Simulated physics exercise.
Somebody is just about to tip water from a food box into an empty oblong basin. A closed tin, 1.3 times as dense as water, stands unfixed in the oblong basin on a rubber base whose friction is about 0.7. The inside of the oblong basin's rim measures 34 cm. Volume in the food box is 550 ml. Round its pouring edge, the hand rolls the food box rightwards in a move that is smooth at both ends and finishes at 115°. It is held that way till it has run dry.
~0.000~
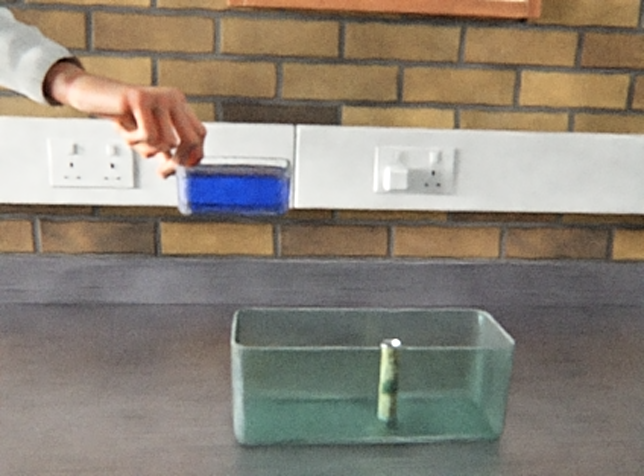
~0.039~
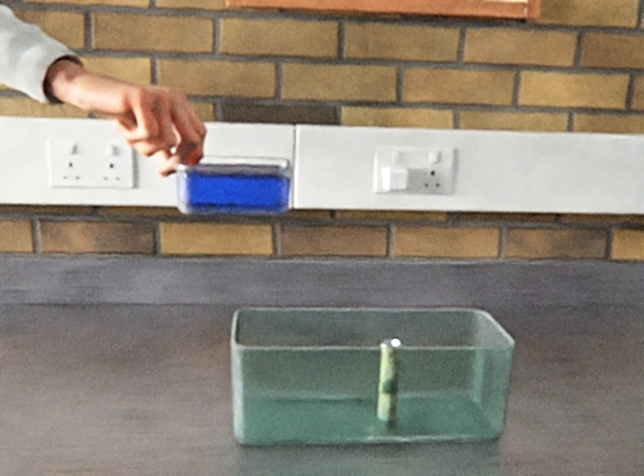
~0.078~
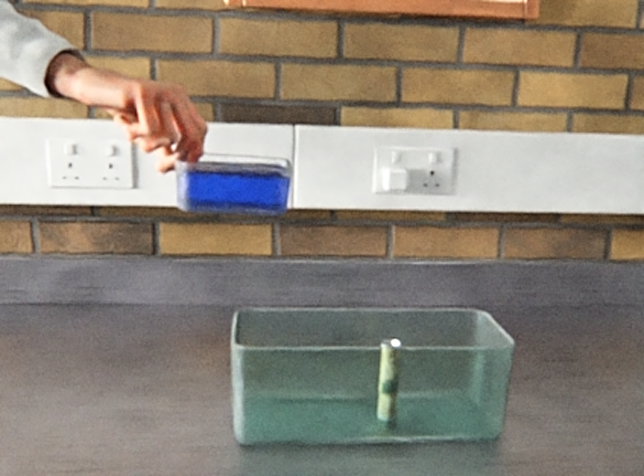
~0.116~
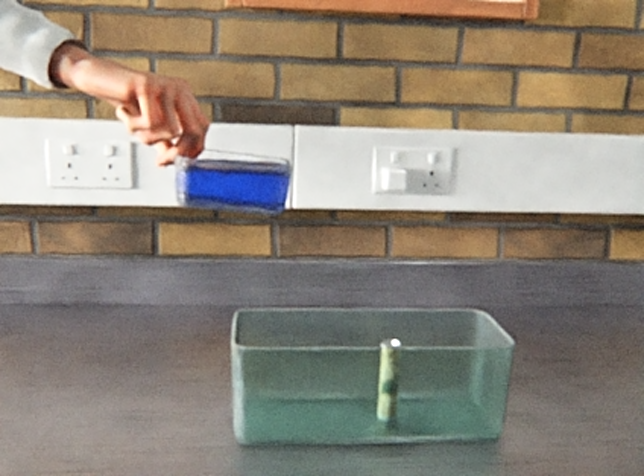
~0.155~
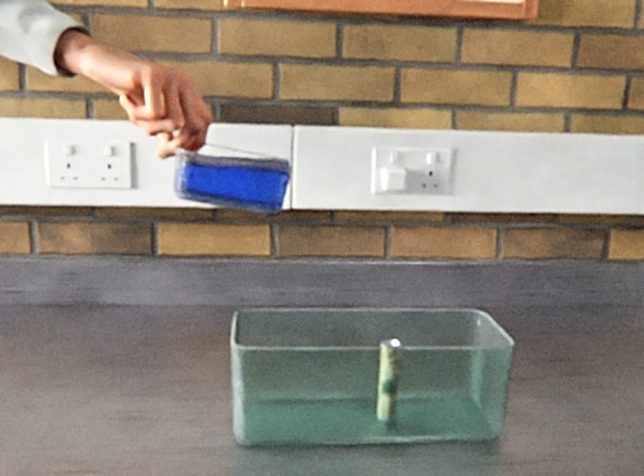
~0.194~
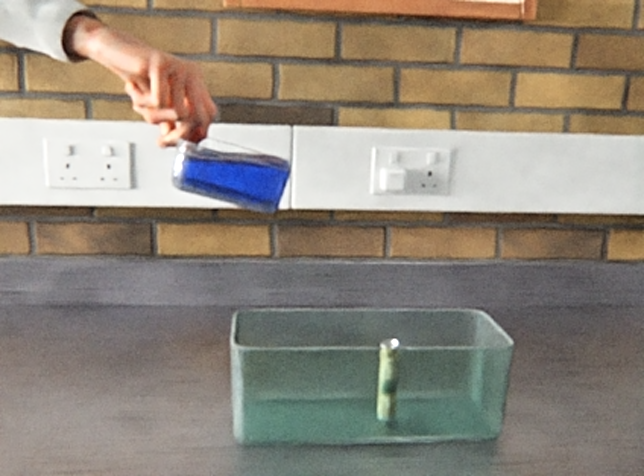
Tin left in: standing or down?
It stays erect.
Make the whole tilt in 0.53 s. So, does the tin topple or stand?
With that tilt, the tin stays on its base.
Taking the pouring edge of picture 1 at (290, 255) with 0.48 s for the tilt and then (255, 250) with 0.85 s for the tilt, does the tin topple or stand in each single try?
The tin overturns the first time and stays vertical the second time.
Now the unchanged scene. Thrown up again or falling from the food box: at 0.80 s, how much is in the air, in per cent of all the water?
Around 12 per cent of the liquid is in flight.
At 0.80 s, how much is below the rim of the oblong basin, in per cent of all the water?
Roughly 80 per cent.
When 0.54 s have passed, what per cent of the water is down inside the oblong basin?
Around 8 percent.
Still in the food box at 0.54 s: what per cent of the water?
Around 30 percent.
After 0.54 s the tilt is 81° and 30 per cent is still to pour; the tin stands where it began.
After 0.80 s the tilt is 114° and 1 per cent is still to pour; the tin stands where it began.
After 1.06 s the tilt is 115° and 0 per cent is still to pour; the tin stands where it began.
After 1.35 s the tilt is 115° and 0 per cent is still to pour; the tin stands where it began.
In the end the tin stands where it began.
